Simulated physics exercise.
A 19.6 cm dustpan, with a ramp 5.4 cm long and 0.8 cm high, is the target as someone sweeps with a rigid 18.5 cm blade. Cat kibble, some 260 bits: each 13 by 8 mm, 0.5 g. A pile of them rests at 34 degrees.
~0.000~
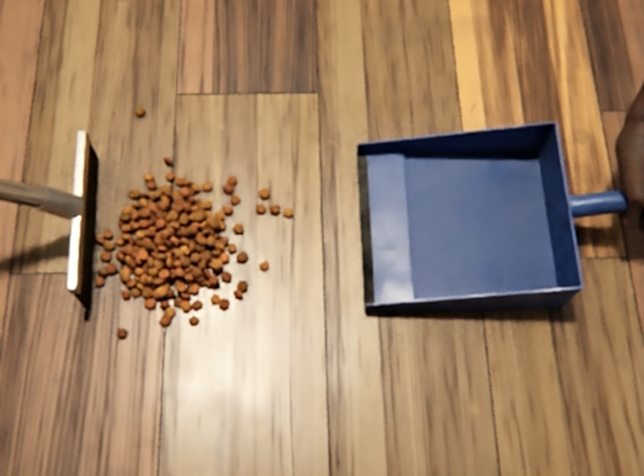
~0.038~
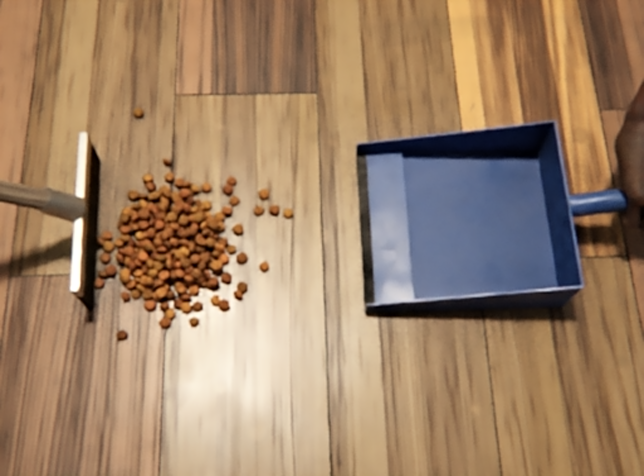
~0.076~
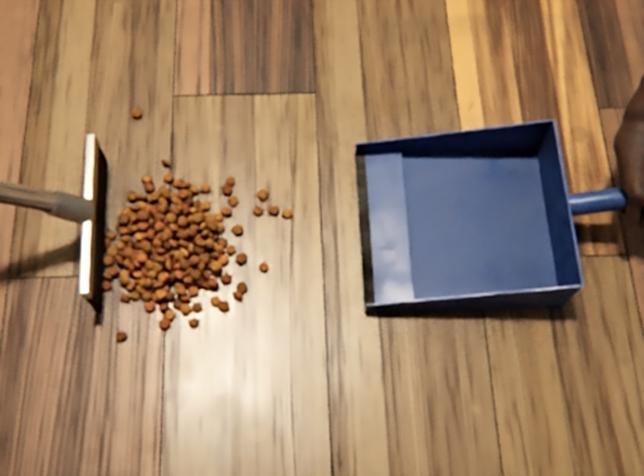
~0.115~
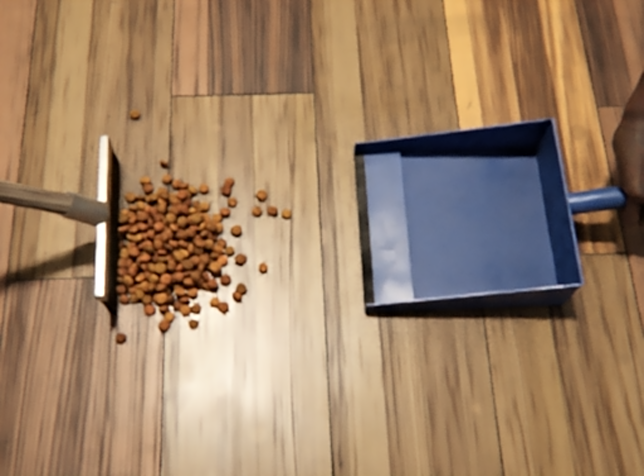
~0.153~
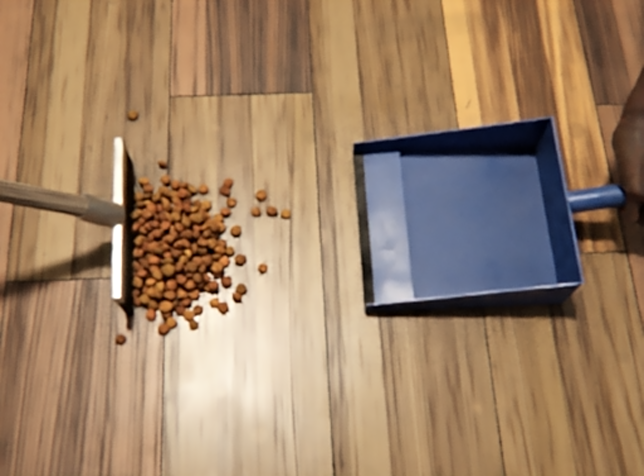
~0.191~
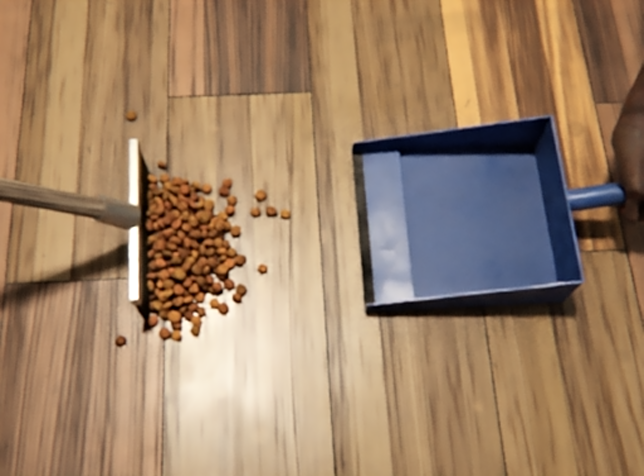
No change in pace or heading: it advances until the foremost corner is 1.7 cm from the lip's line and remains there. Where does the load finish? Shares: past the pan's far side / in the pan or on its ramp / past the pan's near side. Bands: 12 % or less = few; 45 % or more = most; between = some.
Shares - far side: Few; pan: Most; near side: Some.
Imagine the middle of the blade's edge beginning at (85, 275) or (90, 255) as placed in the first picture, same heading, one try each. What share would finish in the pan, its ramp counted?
First try about 35 per cent, second about 45 per cent.
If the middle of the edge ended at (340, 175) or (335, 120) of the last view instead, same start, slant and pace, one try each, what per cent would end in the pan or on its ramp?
Roughly 40 per cent for the first try and 15 per cent for the second.
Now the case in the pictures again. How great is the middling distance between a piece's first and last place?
Around 22 centimetres.
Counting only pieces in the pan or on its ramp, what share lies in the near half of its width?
Something like 60 per cent of the catch.
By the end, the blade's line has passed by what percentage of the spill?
Estimate: Near 15 %.
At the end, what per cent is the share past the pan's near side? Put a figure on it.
Around 15 in a hundred finish there.
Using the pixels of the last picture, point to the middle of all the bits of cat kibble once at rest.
Est. centre at rest: (368, 250) px.
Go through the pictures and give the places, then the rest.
The first picture shows blade from (75, 289) to (84, 139), moved 0.0 cm, 0 of the pieces shifted so far; middle of the pieces at (176, 242); pan at (472, 228).
The second picture shows blade from (78, 291) to (86, 141), moved 0.3 cm, 0 of the pieces shifted so far; middle of the pieces at (175, 243).
The third picture shows blade from (87, 294) to (93, 142), moved 1.3 cm, 6 of the pieces shifted so far; middle of the pieces at (174, 244).
The fourth picture shows blade from (102, 296) to (107, 144), moved 3.0 cm, 54 of the pieces shifted so far; middle of the pieces at (174, 244).
The fifth picture shows blade from (119, 298) to (121, 146), moved 4.8 cm, 186 of the pieces shifted so far; middle of the pieces at (178, 244).
The sixth picture shows blade from (136, 300) to (136, 147), moved 6.5 cm, 240 of the pieces shifted so far; middle of the pieces at (186, 243); pan at (470, 224). The blade's pace is about 0.46 m/s, heading 5 degrees towards the viewer's side.
After 0.43 s, middle of the blade 13 cm from the lip; 0 % over the lip, far side 0 %, near side 10 %.
After 0.59 s, middle of the blade 6 cm from the lip; 5 % over the lip, far side 5 %, near side 15 %.
After 0.87 s, middle of the blade 2 cm from the lip; 50 % over the lip, far side 5 %, near side 15 %.
At rest (1.4 s), far side 5 %, pan 50 %, near side 15 %, in front of the lip or behind the blade 25 %.
